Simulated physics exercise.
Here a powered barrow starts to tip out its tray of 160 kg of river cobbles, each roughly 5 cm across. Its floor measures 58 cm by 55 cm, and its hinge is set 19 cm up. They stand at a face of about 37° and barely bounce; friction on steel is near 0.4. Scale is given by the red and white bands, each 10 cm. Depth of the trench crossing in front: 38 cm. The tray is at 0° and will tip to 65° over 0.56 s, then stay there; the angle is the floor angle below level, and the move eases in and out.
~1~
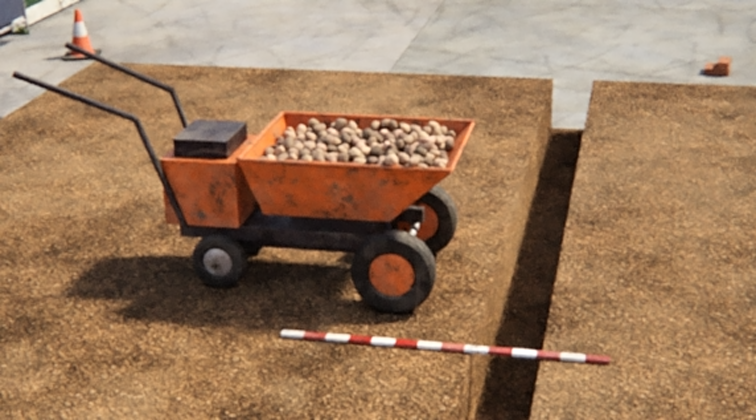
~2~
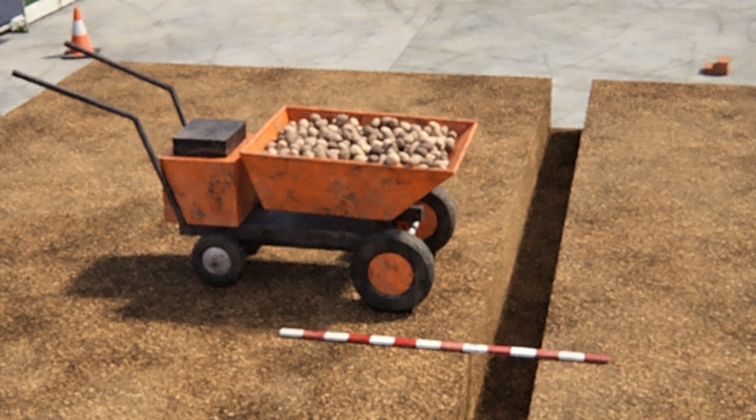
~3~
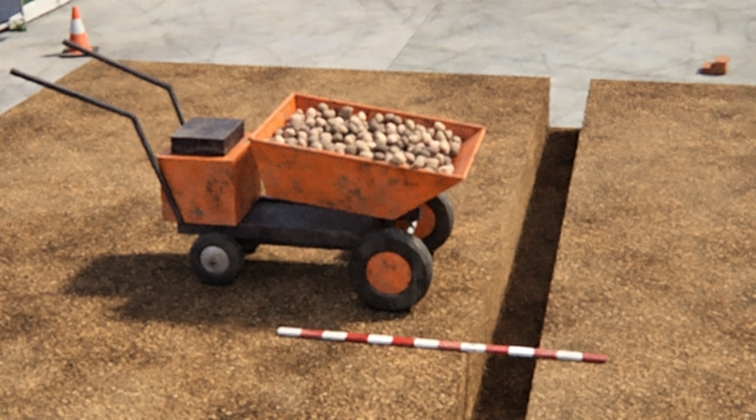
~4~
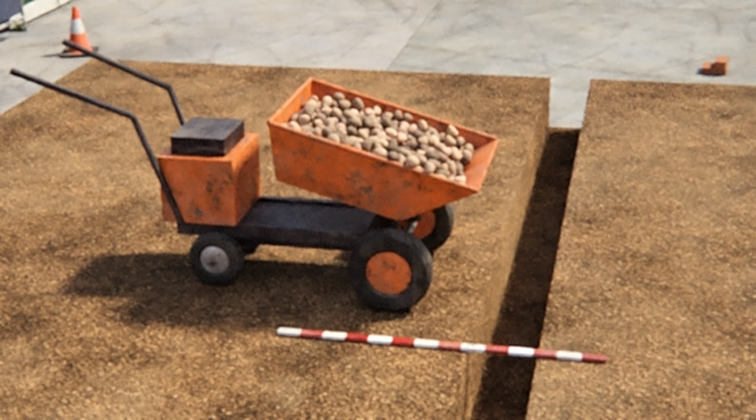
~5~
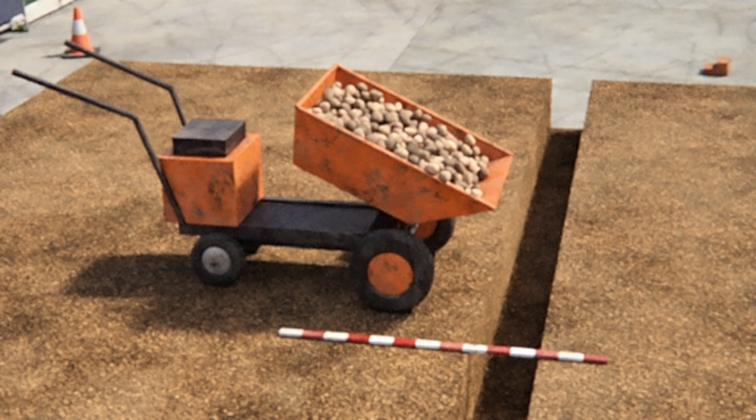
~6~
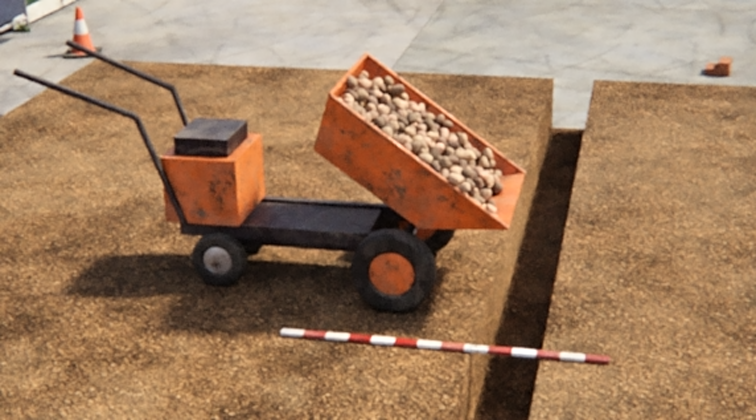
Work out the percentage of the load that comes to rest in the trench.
It works out at about 27 per cent of the load.
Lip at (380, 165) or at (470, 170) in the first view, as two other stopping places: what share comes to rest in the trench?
Roughly 85 percent for the first, and 15 percent for the second.
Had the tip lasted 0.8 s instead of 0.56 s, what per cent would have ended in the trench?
My guess is near 35 percent.
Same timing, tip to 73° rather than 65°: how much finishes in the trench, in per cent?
About 30%.
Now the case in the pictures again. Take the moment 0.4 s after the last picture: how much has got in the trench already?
Some 5 per cent.
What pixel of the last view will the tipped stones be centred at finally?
Somewhere around (608, 290) in the last picture.
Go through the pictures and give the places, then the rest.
In the first frame, the tray is at 0°, its lip at (451, 171); the top of the load is at (410, 137).
In the second frame, lip at (454, 173), floor tilted 2°, highest stones at (376, 131).
In the third frame, lip at (464, 179), floor tilted 8°, highest stones at (324, 120).
In the fourth frame, lip at (478, 191), floor tilted 16°, highest stones at (316, 106).
In the fifth frame, lip at (494, 209), floor tilted 26°, highest stones at (337, 94).
In the sixth frame, the tray is at 36°, its lip at (508, 229); the top of the load is at (362, 84).
Then, 0.1 s after the last picture the floor is at 55°, 100 % in the tray; the foremost stones are at (515, 231).
Then, 0.4 s after the last picture the floor is at 65°, 77 % in the tray, 5 % in the trench, 19 % past the trench; the foremost stones are at (599, 290).
Then, 0.7 s after the last picture the floor is at 65°, 15 % in the tray, 11 % in the trench, 74 % past the trench; the foremost stones are past the picture's edge.
Then, 2.7 s after the last picture the floor is at 65°, 0 % in the tray, 27 % in the trench, 73 % past the trench; the foremost stones are past the picture's edge.
